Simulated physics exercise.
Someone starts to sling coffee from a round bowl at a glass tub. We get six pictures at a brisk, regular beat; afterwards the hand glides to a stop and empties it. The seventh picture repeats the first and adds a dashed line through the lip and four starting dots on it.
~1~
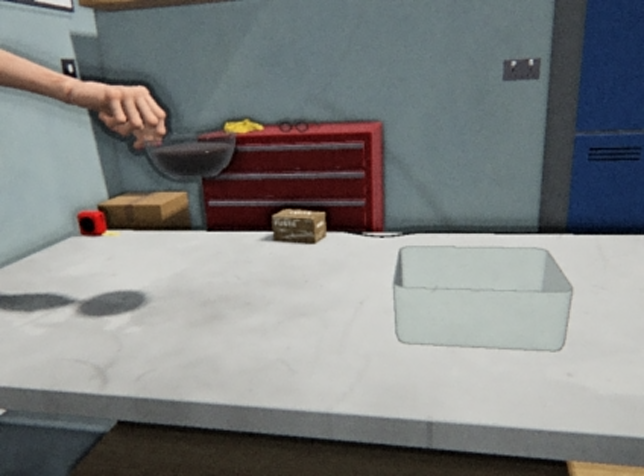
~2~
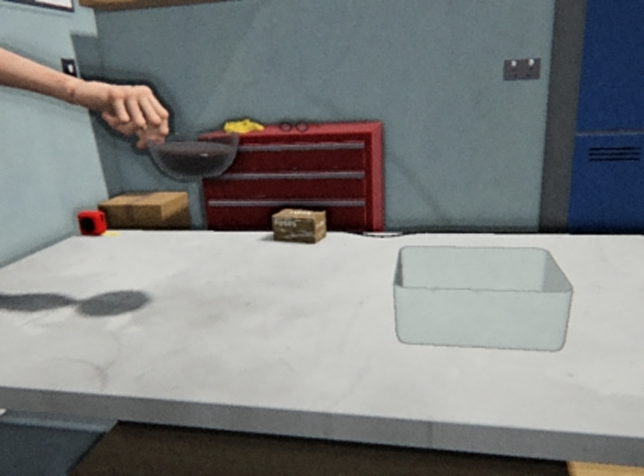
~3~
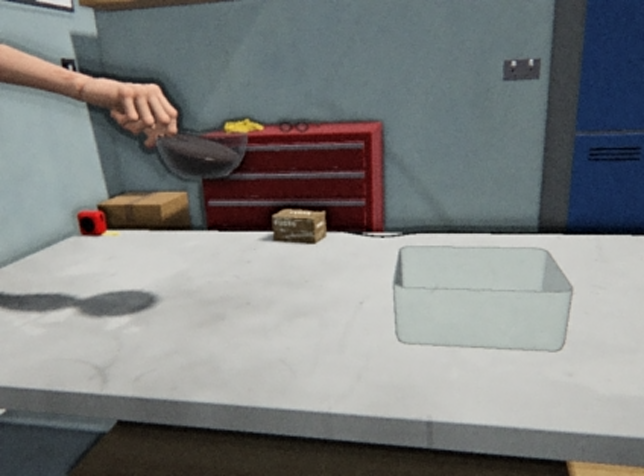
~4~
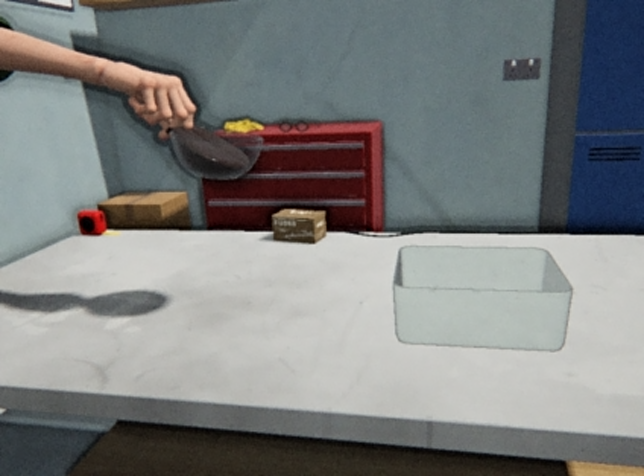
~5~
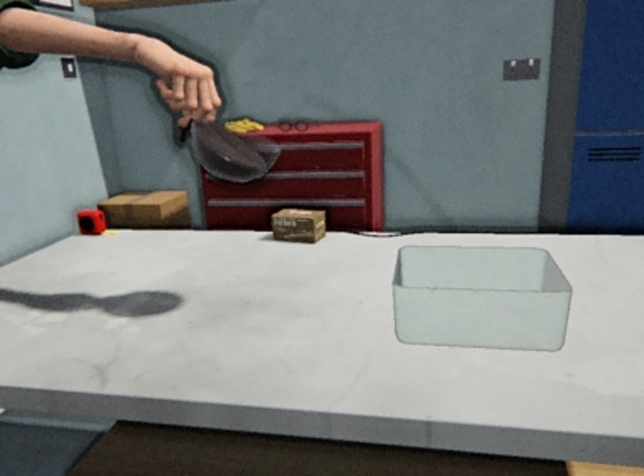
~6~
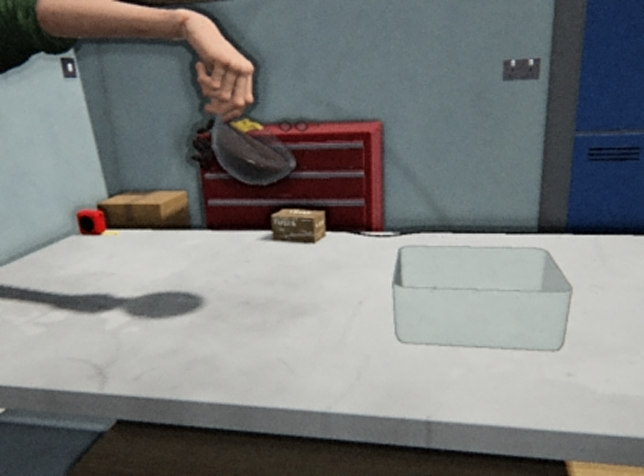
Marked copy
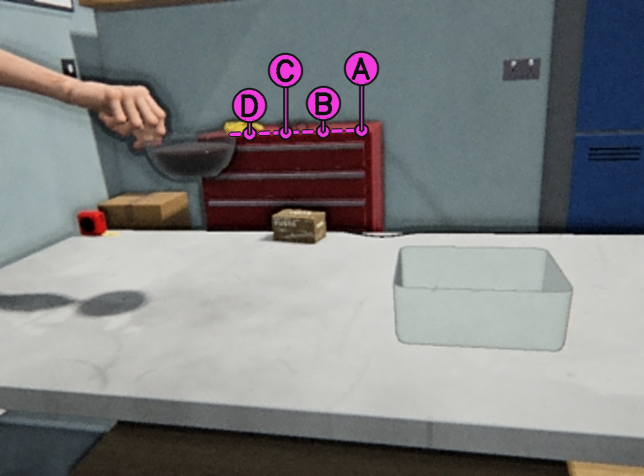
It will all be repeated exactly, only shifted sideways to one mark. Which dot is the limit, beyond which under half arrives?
Use spot D.
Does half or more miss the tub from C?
No, that is safe.
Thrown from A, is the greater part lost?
No, not at all.
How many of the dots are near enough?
All of the four.
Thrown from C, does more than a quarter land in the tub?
Yes, clearly.
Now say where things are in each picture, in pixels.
Upright, lip at (231, 134); tub from (396, 340) to (564, 349); nothing has left yet, in the first frame.
Upright, lip at (234, 134); nothing has left yet, in the second frame.
Upright, lip at (243, 134); nothing has left yet, in the third frame.
Tipped about 9°, lip at (259, 140); coffee is over the rim, down to (174, 133), in the fourth frame.
Tipped about 23°, lip at (277, 151); coffee is over the rim, down to (188, 141), in the fifth frame.
Tipped about 41°, lip at (293, 165); coffee is over the rim, down to (204, 165), in the sixth frame.
On the marked copy, A at (361, 130); B at (323, 131); C at (285, 132); D at (249, 133).
Choosing A, about 66 % lands in the tub, 5 % falls short and 28 % goes beside or beyond.
Choosing B, about 81 % lands in the tub, 14 % falls short and 5 % goes beside or beyond.
Choosing C, about 68 % lands in the tub, 10 % falls short and 23 % goes beside or beyond.
Choosing D, about 64 % lands in the tub, 21 % falls short and 14 % goes beside or beyond.
